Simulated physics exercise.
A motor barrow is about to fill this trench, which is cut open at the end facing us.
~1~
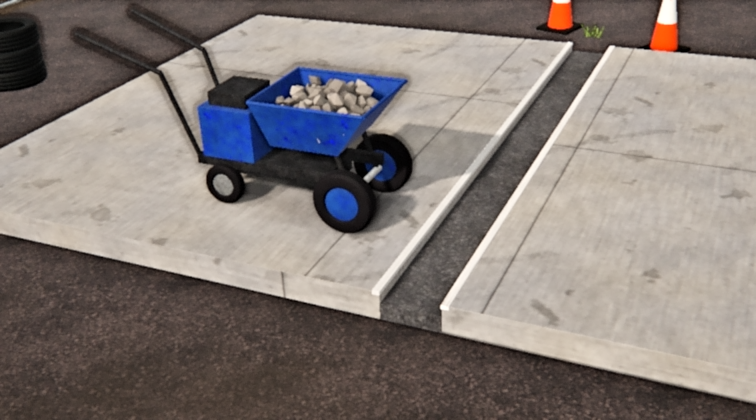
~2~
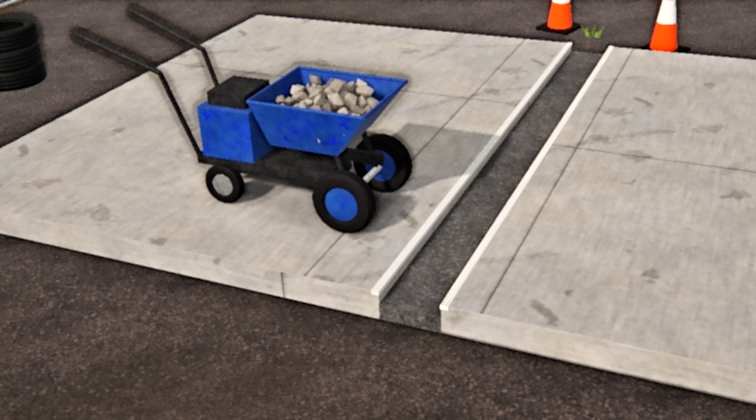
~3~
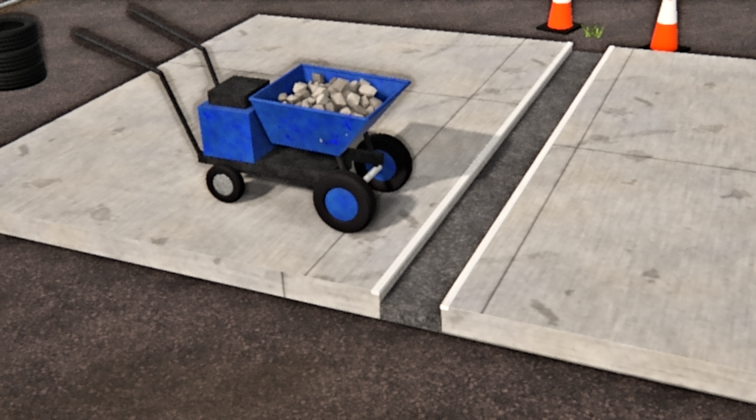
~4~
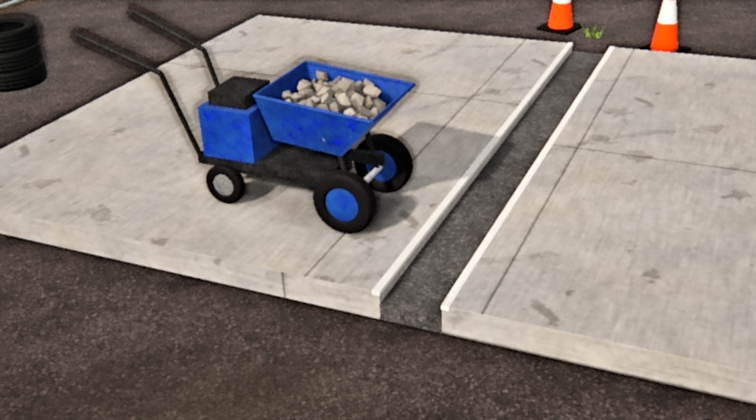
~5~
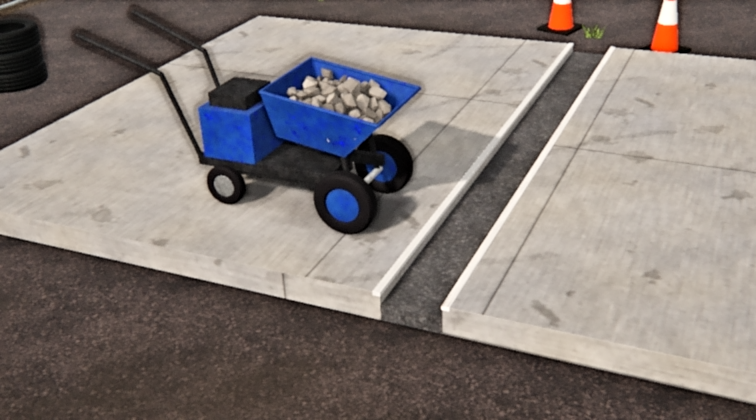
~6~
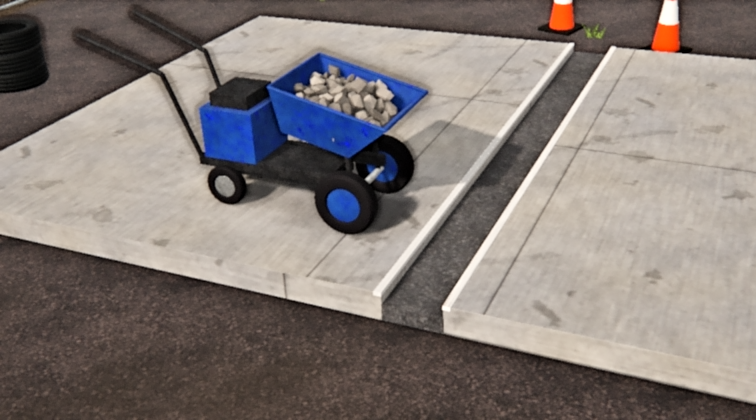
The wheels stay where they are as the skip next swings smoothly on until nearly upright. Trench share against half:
Over.
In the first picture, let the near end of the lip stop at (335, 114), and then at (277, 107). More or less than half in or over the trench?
The bulk; a minority.
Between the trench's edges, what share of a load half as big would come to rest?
That works out at around 80 percent.
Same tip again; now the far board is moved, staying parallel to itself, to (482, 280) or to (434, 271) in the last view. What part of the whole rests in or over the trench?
Close to 90 per cent in the first, close to 20 per cent in the second.
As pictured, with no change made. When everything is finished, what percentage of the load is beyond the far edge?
I'd estimate about 25 per cent of the load.
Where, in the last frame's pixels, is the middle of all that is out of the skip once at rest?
Near pixel (475, 227).
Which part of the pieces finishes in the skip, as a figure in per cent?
Estimate: Some 0 %.
Soon after the last picture, skip tipped well over; all in the skip.
A little later, skip tipped steeply; most in the skip; a small part in or heaped over the trench; a stray few beyond it; a stray few falling.
Later still, skip tipped right over; about a quarter in the skip; about half in or heaped over the trench; about a quarter beyond it.
By the end, skip tipped right over; a stray few in the skip; most in or heaped over the trench; about a quarter beyond it.
